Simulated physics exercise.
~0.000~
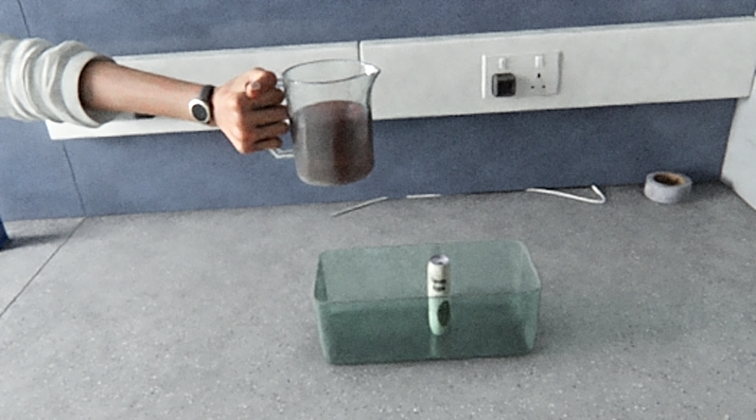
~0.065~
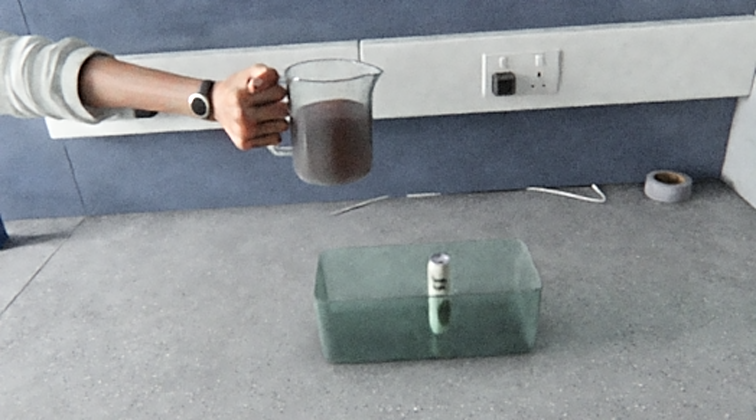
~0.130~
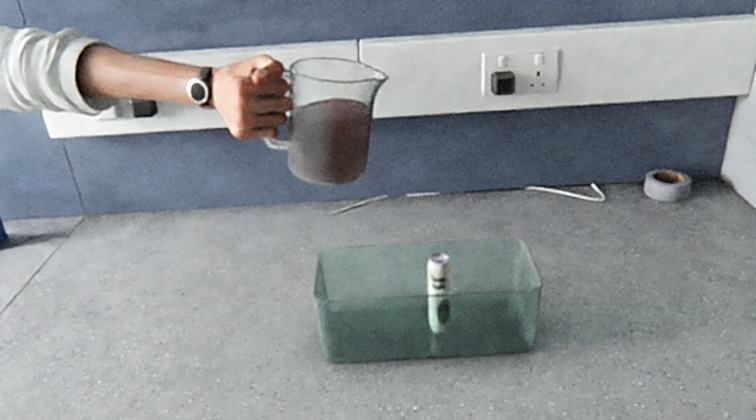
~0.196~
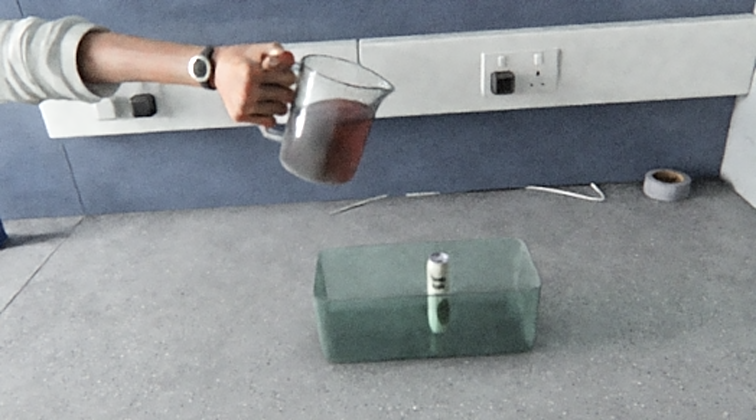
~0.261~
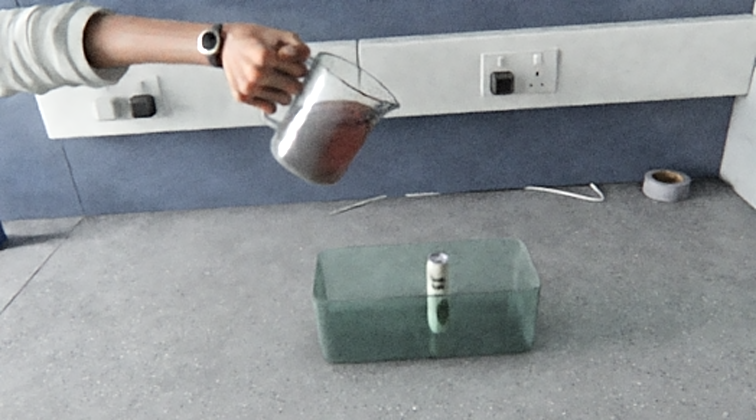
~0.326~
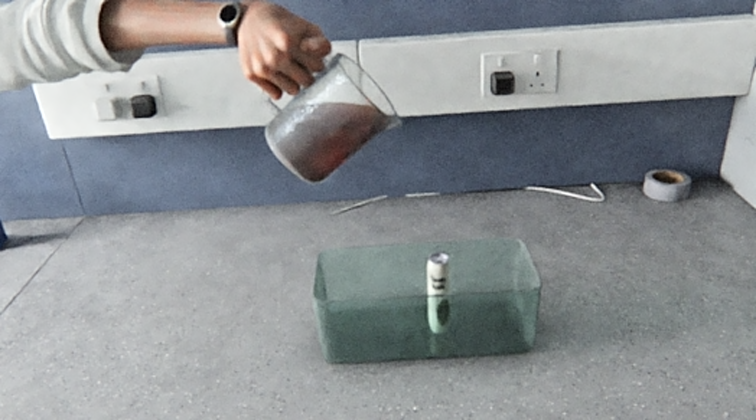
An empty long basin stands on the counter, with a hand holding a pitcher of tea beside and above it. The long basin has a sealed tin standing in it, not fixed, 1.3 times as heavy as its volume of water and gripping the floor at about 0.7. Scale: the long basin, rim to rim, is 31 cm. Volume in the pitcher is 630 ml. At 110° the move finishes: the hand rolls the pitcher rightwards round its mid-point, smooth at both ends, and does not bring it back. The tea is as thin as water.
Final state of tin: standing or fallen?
Still erect.
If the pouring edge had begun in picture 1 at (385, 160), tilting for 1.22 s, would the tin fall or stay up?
Then the tin comes down.
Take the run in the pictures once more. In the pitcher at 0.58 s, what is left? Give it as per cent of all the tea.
About 60 per cent.
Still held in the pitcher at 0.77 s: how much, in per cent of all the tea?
Around 14 percent of it.
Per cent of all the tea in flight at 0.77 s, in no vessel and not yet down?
Around 30 percent of the liquid.
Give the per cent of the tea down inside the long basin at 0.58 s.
Roughly 1 percent.
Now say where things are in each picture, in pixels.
In the first picture, it leans 0°; its right rim is at (381, 69); the tea meets the walls at (292, 113) and (369, 108); the long basin's rim runs from (317, 277) to (532, 264); the tin's top is at (439, 263).
In the second picture, it leans 2°; its right rim is at (383, 70); the tea meets the walls at (292, 112) and (369, 107).
In the third picture, it leans 9°; its right rim is at (388, 76); the tea meets the walls at (292, 112) and (371, 106).
In the fourth picture, it leans 20°; its right rim is at (396, 88); the tea meets the walls at (290, 114) and (373, 107).
In the fifth picture, it leans 34°; its right rim is at (401, 105); the tea meets the walls at (280, 126) and (379, 110).
In the sixth picture, it leans 50°; its right rim is at (403, 124); the tea meets the walls at (273, 120) and (390, 116).
Then, 0.58 s in, the tilt is 104° and 60 per cent is still to pour; the tin stands where it began.
Then, 0.77 s in, the tilt is 110° and 14 per cent is still to pour; the tin stands where it began.
Then, 0.97 s in, the tilt is 110° and 1 per cent is still to pour; the tin stands where it began.
Then, 1.19 s in, the tilt is 110° and 0 per cent is still to pour; the tin stands where it began.
Finally, the tin stands where it began.
